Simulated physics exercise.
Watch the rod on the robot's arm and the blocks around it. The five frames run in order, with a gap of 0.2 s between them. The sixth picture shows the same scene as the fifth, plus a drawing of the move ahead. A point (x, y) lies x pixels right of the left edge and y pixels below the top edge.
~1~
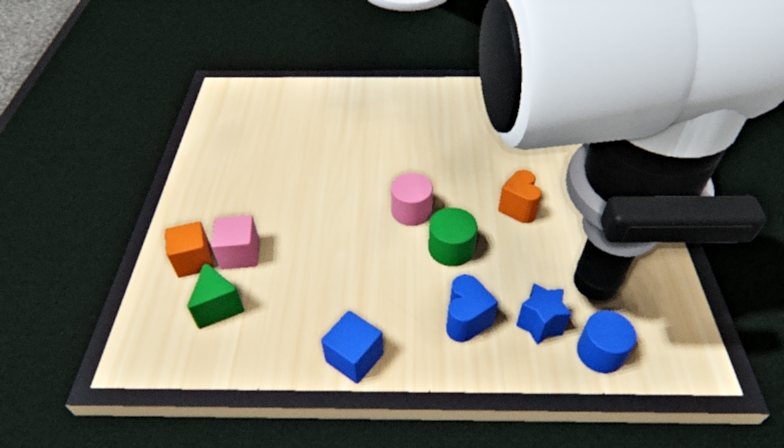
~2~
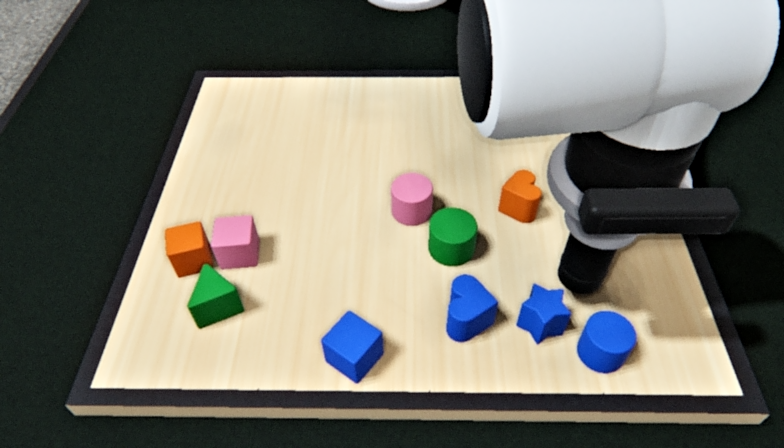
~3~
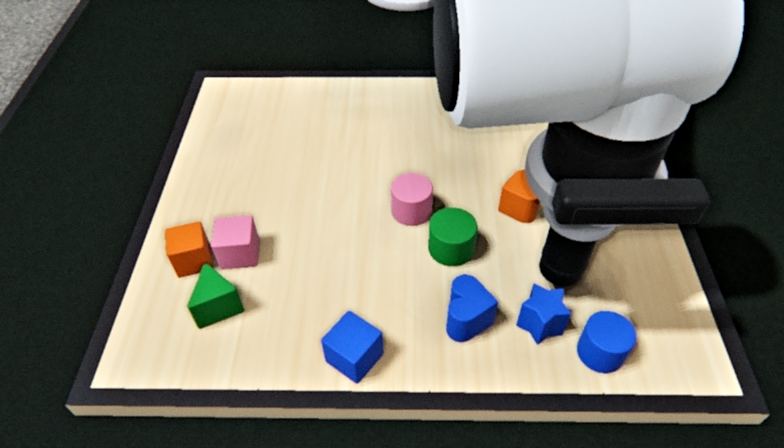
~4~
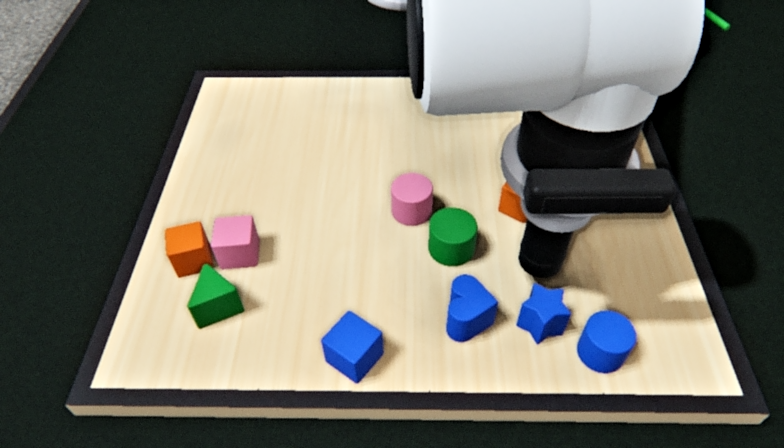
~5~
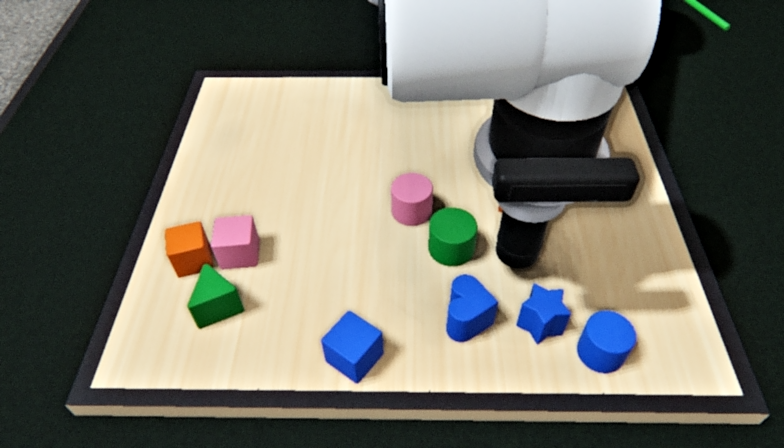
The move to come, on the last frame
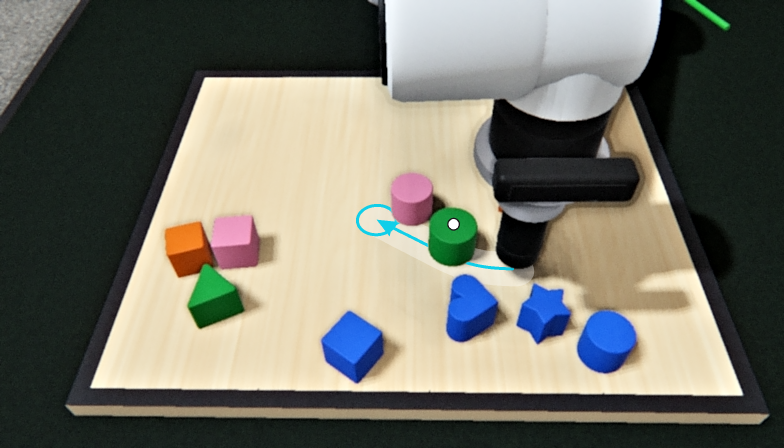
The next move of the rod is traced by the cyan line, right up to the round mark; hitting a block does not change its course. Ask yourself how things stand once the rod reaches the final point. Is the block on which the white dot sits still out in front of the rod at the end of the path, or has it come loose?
Held in front.
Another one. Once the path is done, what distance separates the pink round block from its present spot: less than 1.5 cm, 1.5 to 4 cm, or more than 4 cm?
Travels over 4 cm.
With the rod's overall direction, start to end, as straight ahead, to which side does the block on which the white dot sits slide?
Side: Right.
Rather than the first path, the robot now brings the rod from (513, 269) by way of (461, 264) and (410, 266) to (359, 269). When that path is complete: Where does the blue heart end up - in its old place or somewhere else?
The answer is that it remains undisturbed.
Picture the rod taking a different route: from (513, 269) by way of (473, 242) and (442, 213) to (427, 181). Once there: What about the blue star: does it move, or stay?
Undisturbed, or as good as.
Path on the board, from (513, 269) via (462, 261) and (418, 240), ending at (377, 220); the dot is on the green round block.
The first path, step by step. One third of the way, rod at (463, 245); pink round block at (409, 184); green round block at (429, 214).
Two thirds of the way, rod at (418, 224); pink round block at (391, 162); green round block at (387, 193).
At the end, rod at (376, 203); pink round block at (385, 153); green round block at (350, 172); blue heart in place.
